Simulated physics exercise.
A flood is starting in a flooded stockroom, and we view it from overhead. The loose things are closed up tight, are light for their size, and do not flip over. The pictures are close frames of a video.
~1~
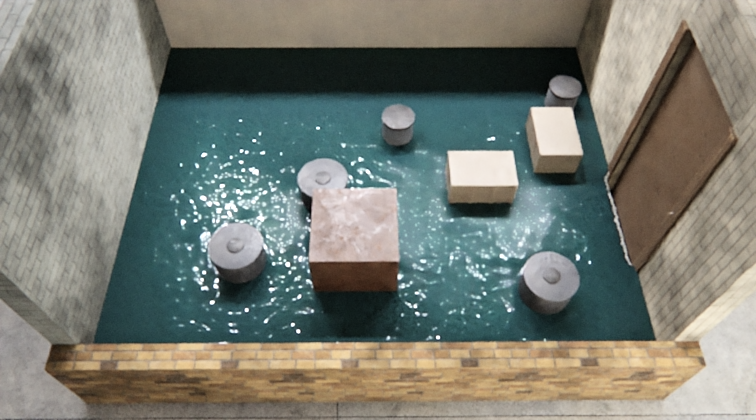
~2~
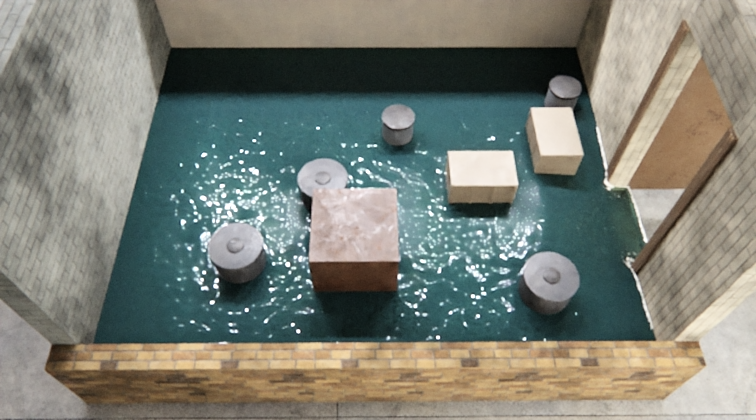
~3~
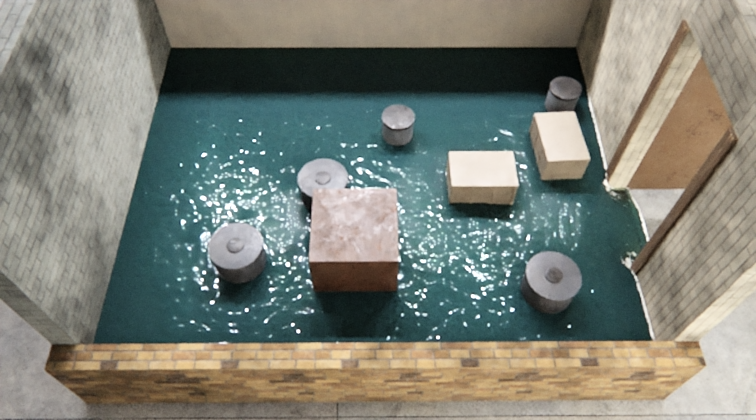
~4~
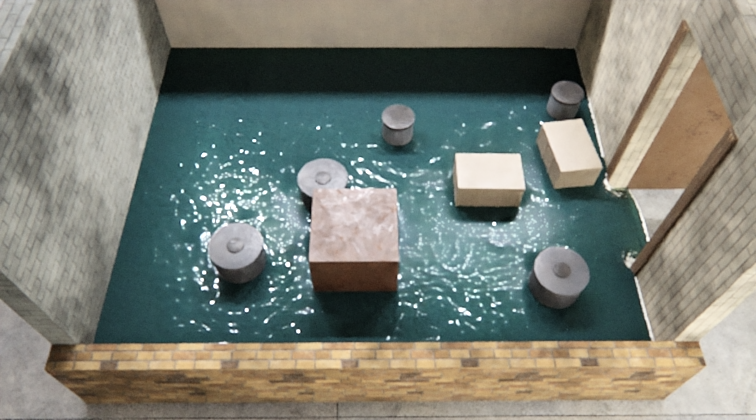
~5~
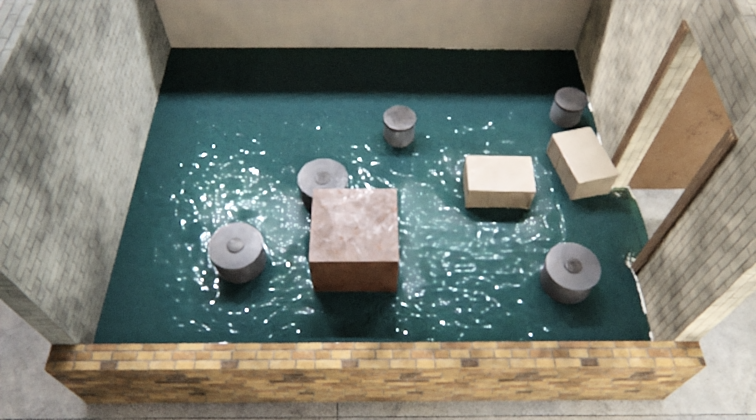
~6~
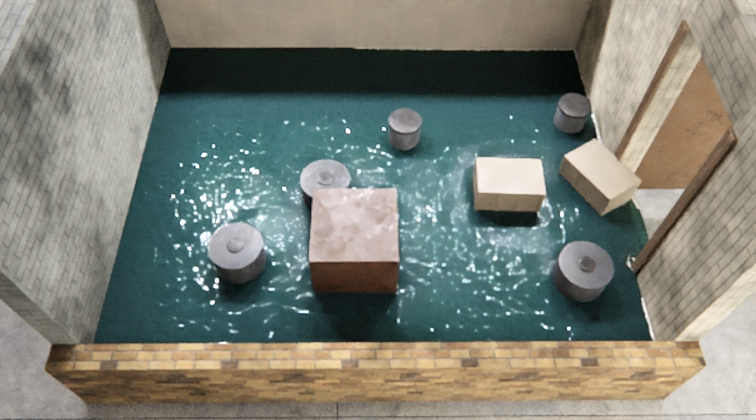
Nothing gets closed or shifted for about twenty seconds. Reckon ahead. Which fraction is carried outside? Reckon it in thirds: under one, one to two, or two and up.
Two and up, in thirds.
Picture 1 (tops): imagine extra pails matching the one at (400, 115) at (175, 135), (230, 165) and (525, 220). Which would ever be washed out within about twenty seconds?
Outcomes in turn are not expelled, not expelled, expelled.
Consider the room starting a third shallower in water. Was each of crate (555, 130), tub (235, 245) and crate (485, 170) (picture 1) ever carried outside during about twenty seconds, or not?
Listed as asked: Ends up outside, held inside, ends up outside.
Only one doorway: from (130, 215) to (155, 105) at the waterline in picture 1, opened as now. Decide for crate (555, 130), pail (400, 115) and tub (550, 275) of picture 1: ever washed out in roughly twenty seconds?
First one never exits, second exits, third never exits.
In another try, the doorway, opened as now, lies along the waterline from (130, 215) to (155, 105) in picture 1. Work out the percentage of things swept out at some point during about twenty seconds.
Near 60 in a hundred.
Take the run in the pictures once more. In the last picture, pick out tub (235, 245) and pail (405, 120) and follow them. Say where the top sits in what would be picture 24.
(270, 260) and (533, 171), roughly.
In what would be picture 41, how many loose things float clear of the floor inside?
The tally stands at 1.
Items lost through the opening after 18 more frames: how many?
The count is 4.
A moment on, 1 of 7 are out; 6 afloat.
Next, 4 of 7 are out; 3 afloat.
Later, 6 of 7 are out; 1 afloat.
In the end, 6 of 7 are out; 1 afloat.
